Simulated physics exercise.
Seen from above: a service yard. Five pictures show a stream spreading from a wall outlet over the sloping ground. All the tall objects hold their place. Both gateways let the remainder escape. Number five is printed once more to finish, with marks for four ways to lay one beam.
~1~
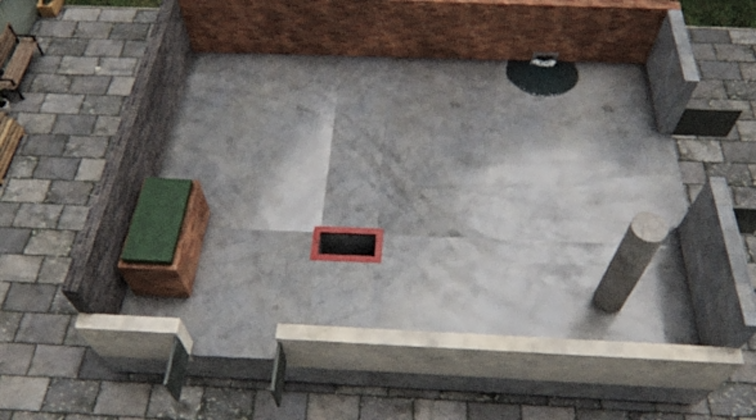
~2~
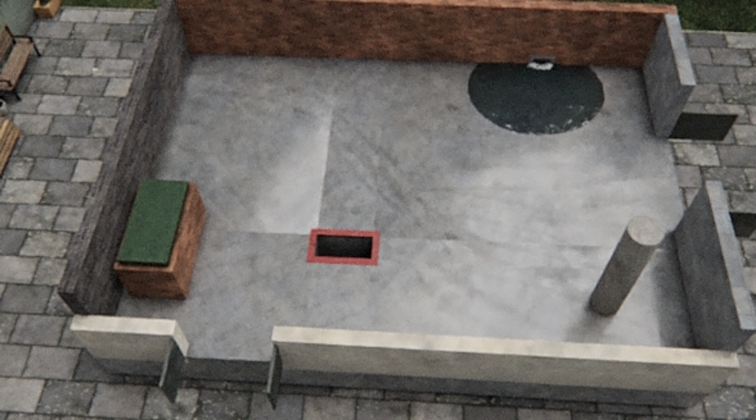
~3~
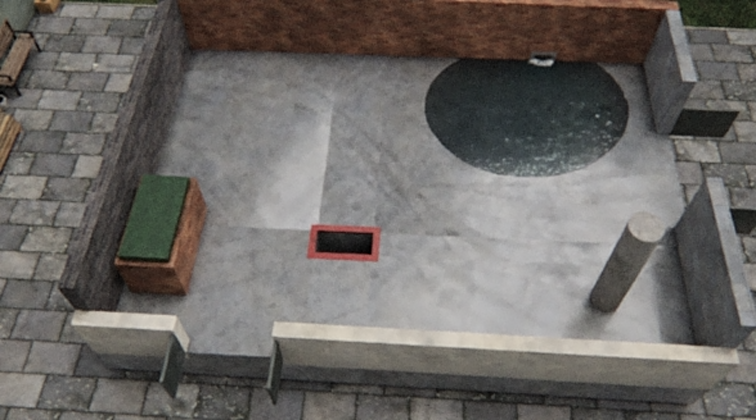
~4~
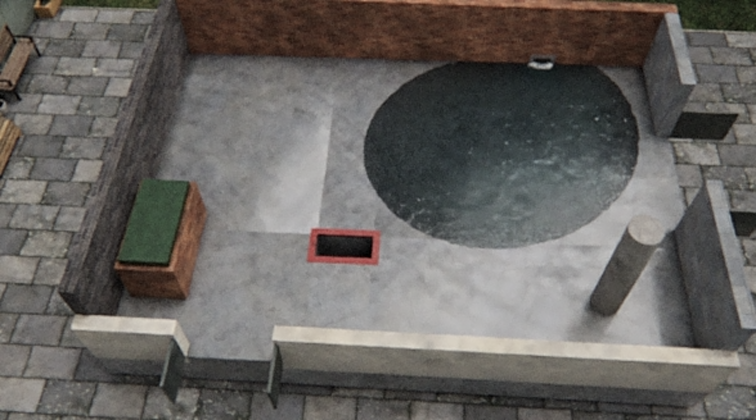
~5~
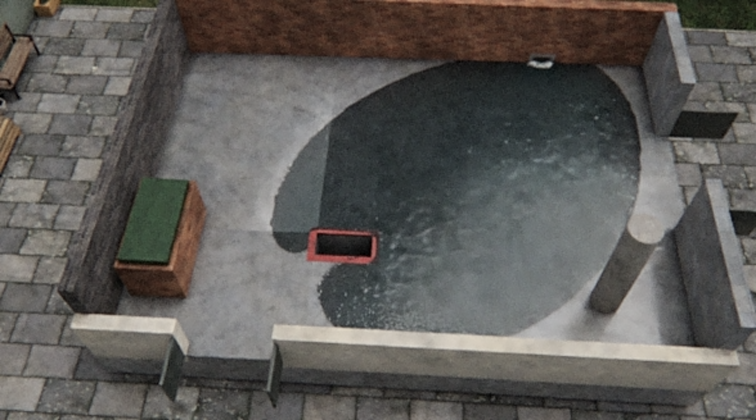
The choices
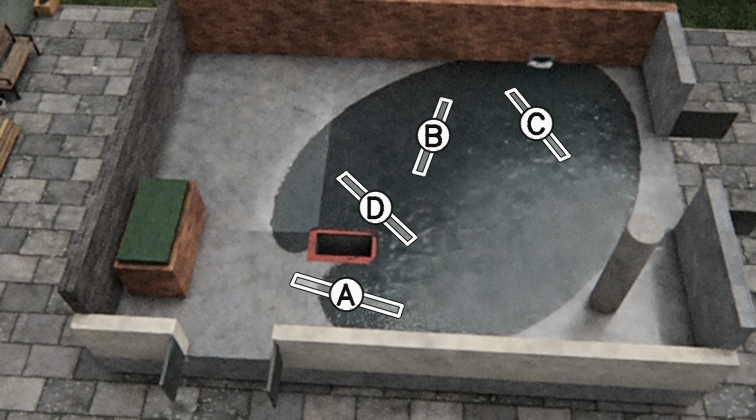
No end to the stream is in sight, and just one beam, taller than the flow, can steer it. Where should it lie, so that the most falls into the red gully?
A is best.
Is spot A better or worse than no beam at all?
Better.
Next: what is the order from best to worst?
The order is A, B, C, D.
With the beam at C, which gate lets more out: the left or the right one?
The left gate.
On the marked copy, A from (294, 279) to (400, 310); B from (418, 173) to (446, 100); C from (510, 91) to (564, 157); D from (342, 175) to (411, 240).
With A, about 30 % of the stream goes into the red gully, about 70 % out by the gates.
With B, about 17 % of the stream goes into the red gully, about 82 % out by the gates.
With C, about 9 % of the stream goes into the red gully, about 89 % out by the gates.
With D, next to none of the stream goes into the red gully, about 98 % out by the gates.
